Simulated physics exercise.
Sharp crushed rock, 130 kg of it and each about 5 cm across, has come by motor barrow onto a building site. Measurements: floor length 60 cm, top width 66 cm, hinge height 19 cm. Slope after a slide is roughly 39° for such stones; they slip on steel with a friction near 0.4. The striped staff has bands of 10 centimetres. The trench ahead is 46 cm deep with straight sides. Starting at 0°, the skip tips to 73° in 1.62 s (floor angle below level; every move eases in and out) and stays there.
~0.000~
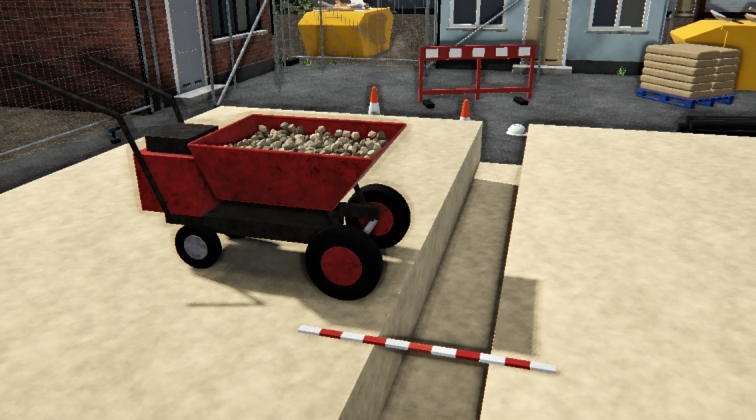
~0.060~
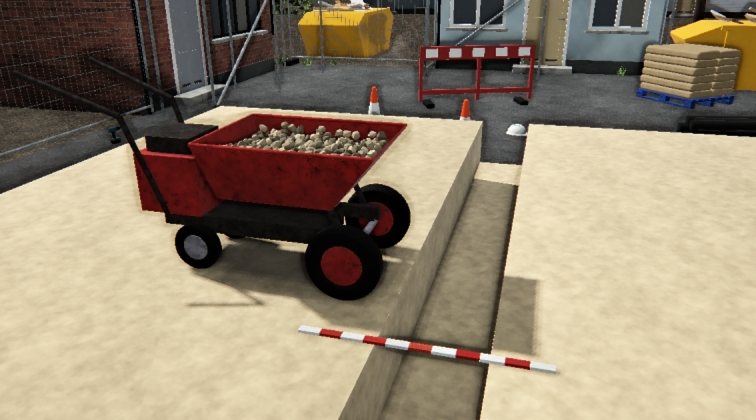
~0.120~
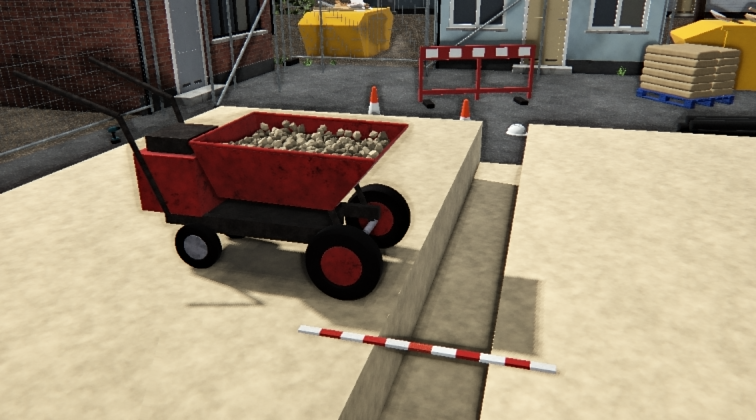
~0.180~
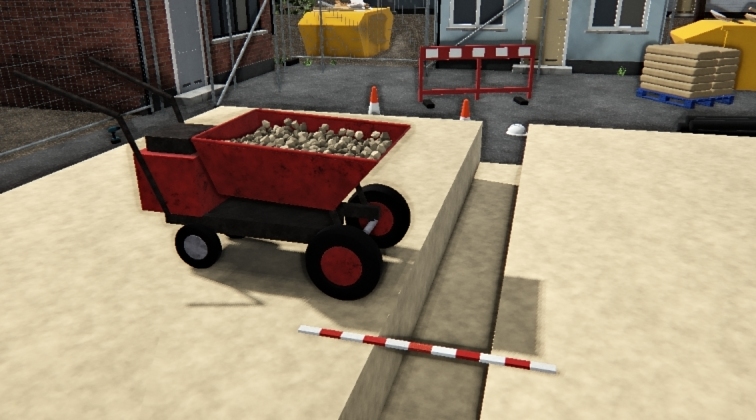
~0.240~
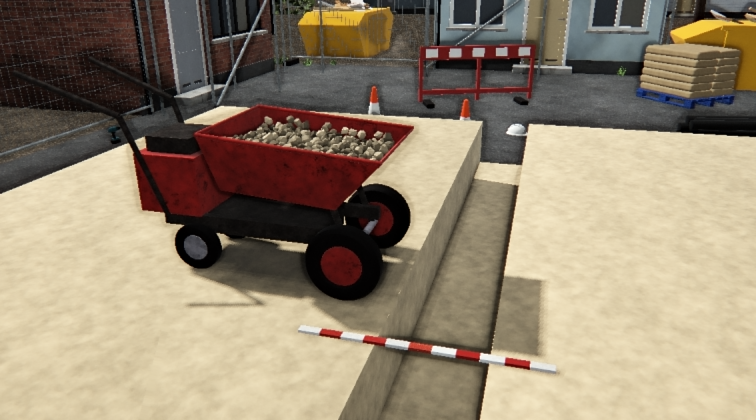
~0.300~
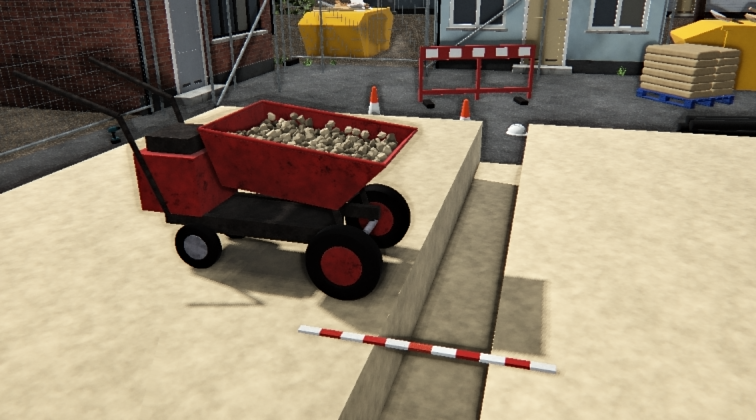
At the start, a red motor barrow loaded with crushed stones stands level beside a straight trench, with a red and white striped staff lying across it. The skip then slowly tilts up a little at its left end, its lip shifting slightly right, while the wheels stay still and the stones remain heaped inside.
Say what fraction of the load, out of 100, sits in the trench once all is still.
About 70 out of 100.
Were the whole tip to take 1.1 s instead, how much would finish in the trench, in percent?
It would come to roughly 60 per cent.
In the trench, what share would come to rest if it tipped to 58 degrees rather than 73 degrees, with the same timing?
About 25 per cent would end up in the trench.
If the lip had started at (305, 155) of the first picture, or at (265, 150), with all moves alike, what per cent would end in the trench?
First place: Near 100%; second place: Near 60%.
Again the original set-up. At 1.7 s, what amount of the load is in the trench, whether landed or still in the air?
I'd put it near 20 per cent.
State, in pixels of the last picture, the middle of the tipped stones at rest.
About (482, 344).
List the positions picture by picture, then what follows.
Lip at (372, 160), floor tilted 0°, highest stones at (309, 136), in the first frame.
Lip at (373, 161), floor tilted 0°, highest stones at (306, 135); the stones move at 0.1 m/s on average, in the second frame.
Lip at (374, 161), floor tilted 1°, highest stones at (294, 135); the stones move at 0.2 m/s on average, in the third frame.
Lip at (377, 162), floor tilted 3°, highest stones at (289, 129); the stones move at 0.2 m/s on average, in the fourth frame.
The skip is at 4°, its lip at (381, 164); the top of the load is at (286, 128); the stones move at 0.3 m/s on average, in the fifth frame.
The skip is at 7°, its lip at (385, 166); the top of the load is at (280, 124); the stones move at 0.4 m/s on average, in the sixth frame.
After 1.2 s the floor is at 62°; 100 % in the skip; the foremost stones are at (462, 230).
After 1.7 s the floor is at 73°; 64 % in the skip, 21 % in the trench, 15 % past the trench; the foremost stones are at (555, 290).
After 2.1 s the floor is at 73°; 31 % in the skip, 39 % in the trench, 29 % past the trench; the foremost stones are at (613, 291).
After 4.0 s the floor is at 73°; 0 % in the skip, 70 % in the trench, 30 % past the trench; the foremost stones are at (626, 290).
